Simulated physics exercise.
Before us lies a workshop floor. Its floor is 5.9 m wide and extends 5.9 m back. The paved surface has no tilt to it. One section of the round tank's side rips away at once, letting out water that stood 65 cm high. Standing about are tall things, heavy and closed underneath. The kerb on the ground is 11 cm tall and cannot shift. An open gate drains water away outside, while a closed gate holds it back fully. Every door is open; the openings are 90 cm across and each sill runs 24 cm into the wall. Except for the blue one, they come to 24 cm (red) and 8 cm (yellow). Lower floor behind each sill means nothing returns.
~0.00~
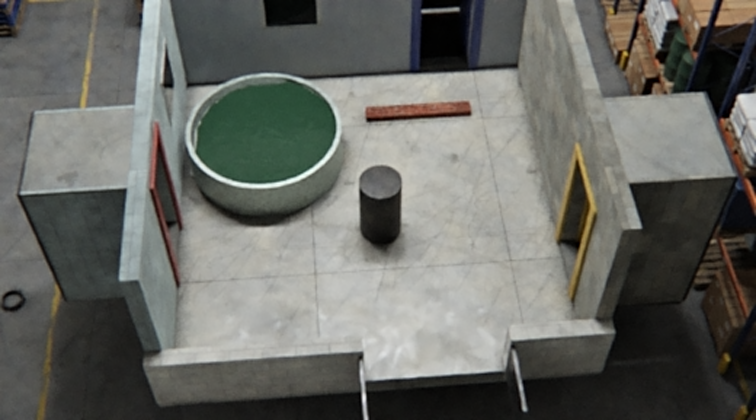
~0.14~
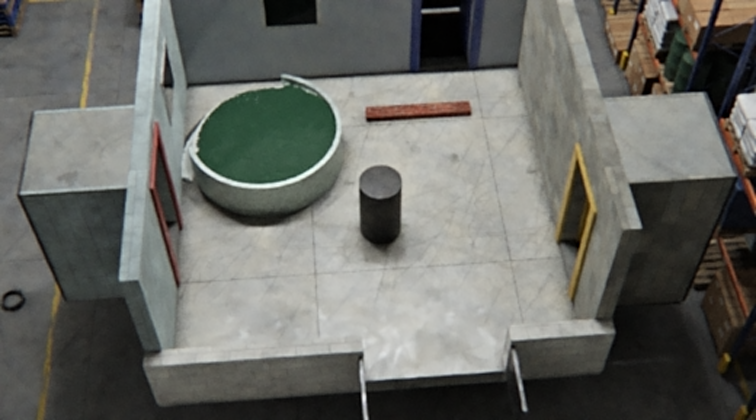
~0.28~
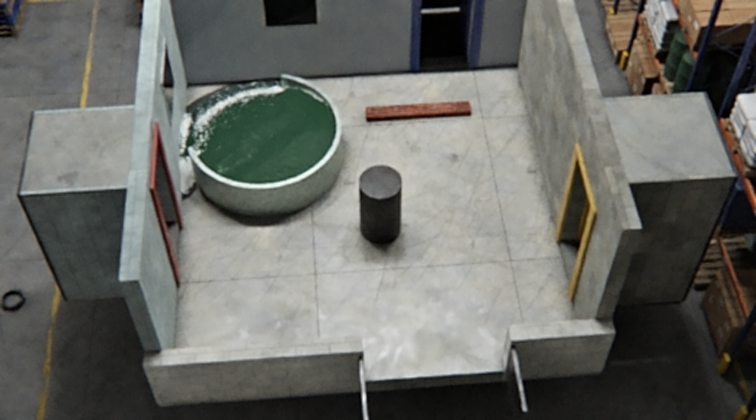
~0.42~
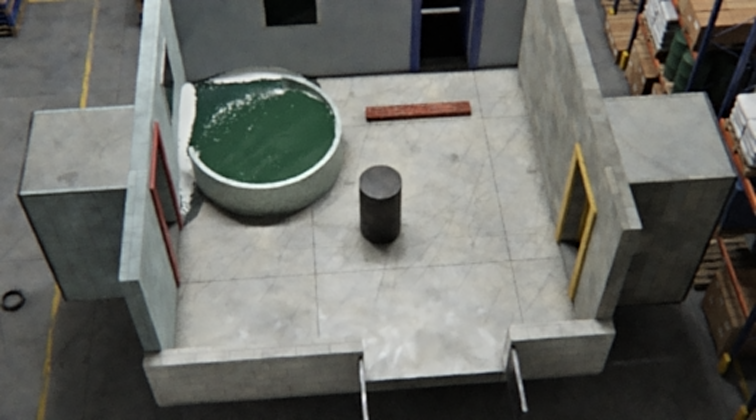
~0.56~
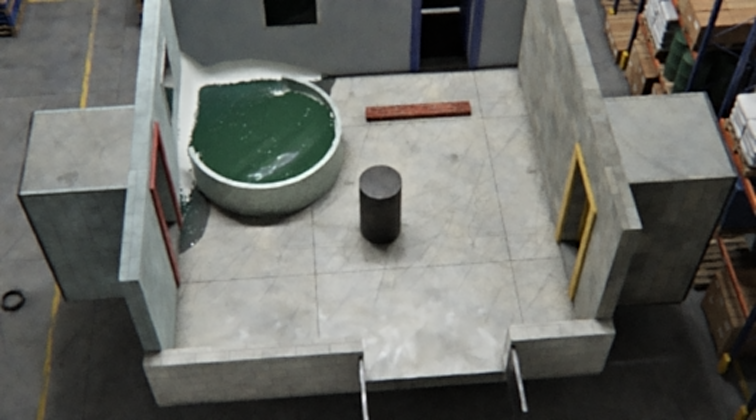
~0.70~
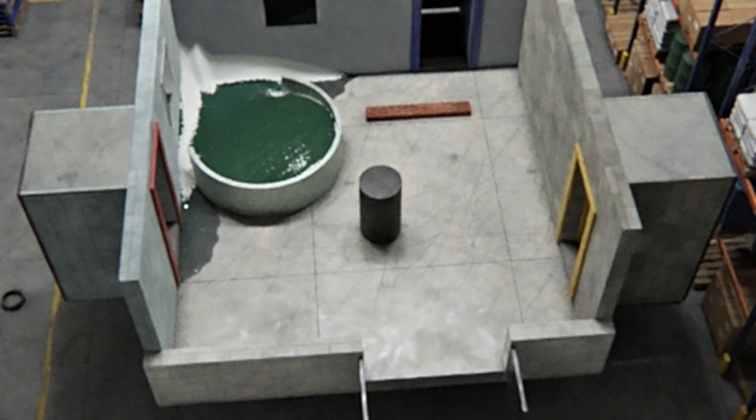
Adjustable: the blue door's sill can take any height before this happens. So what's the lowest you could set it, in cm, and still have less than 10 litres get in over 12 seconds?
Some 16 cm would be the lowest.
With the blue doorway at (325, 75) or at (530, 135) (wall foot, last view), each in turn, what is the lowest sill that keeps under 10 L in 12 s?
First place around 17 cm, second around 12.0 cm.
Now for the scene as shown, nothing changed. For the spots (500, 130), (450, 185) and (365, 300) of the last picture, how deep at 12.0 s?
Roughly 4, 4 and 5 centimetres.
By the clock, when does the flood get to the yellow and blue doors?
Yellow 4.0 s, blue 1.4 s.
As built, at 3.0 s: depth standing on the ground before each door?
In cm: Red 4, yellow 0, blue 5.
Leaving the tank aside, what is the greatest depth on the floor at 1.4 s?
Close to 63 centimetres.
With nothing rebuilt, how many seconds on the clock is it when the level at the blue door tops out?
The level tops out around 6.0 s.
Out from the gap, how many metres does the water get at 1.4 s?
Reach: Approx. 4.4 m.
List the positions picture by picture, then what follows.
The first frame shows the round tank at (264, 131) is whole and still, 65 cm deep; the blue door at (447, 27) is dry.
In the second frame, the gap is on the far side, the front 0.3 m out at a hidden place; the back of the round tank holds 65 cm.
In the third frame, the front is at a hidden place, 0.7 m from the gap on the far side; 1.5 m2 of floor is wet, 65 cm left at the back.
In the fourth frame, water pours out on the far side and has run 1.1 m, to (188, 84); about 15 cm deep outside, 65 cm at the back.
In the fifth frame, the front is at (180, 249), 1.5 m from the gap on the far side; 2.4 m2 of floor is wet, 64 cm left at the back.
In the sixth frame, the gap is on the far side, the front 2.0 m out at (179, 277); the back of the round tank holds 54 cm; the blue door at (447, 27), 4.1 m from the gap, is still 1.7 m from the nearest water.
After 1.4 s water covers 20 % of the floor, deepest (63 cm) near (196, 134); 1 cm at the blue door, 0 litres in over its 7 cm sill.
After 3.0 s water covers 50 % of the floor, deepest (40 cm) near (515, 84); 5 cm at the blue door, 0 litres in over its 7 cm sill.
After 12.0 s water covers 95 % of the floor, deepest (14 cm) near (186, 126); 10 cm at the blue door, 153 litres in over its 7 cm sill.
At the blue door as built, the water arrived by 1.4 s and peaked near 17 cm at 5.8 s.
With a sill of 13.5 cm, 27 litres would have come in within the 12 s; with 18.5 cm, 2 litres. So under 10 litres takes about 16 cm.
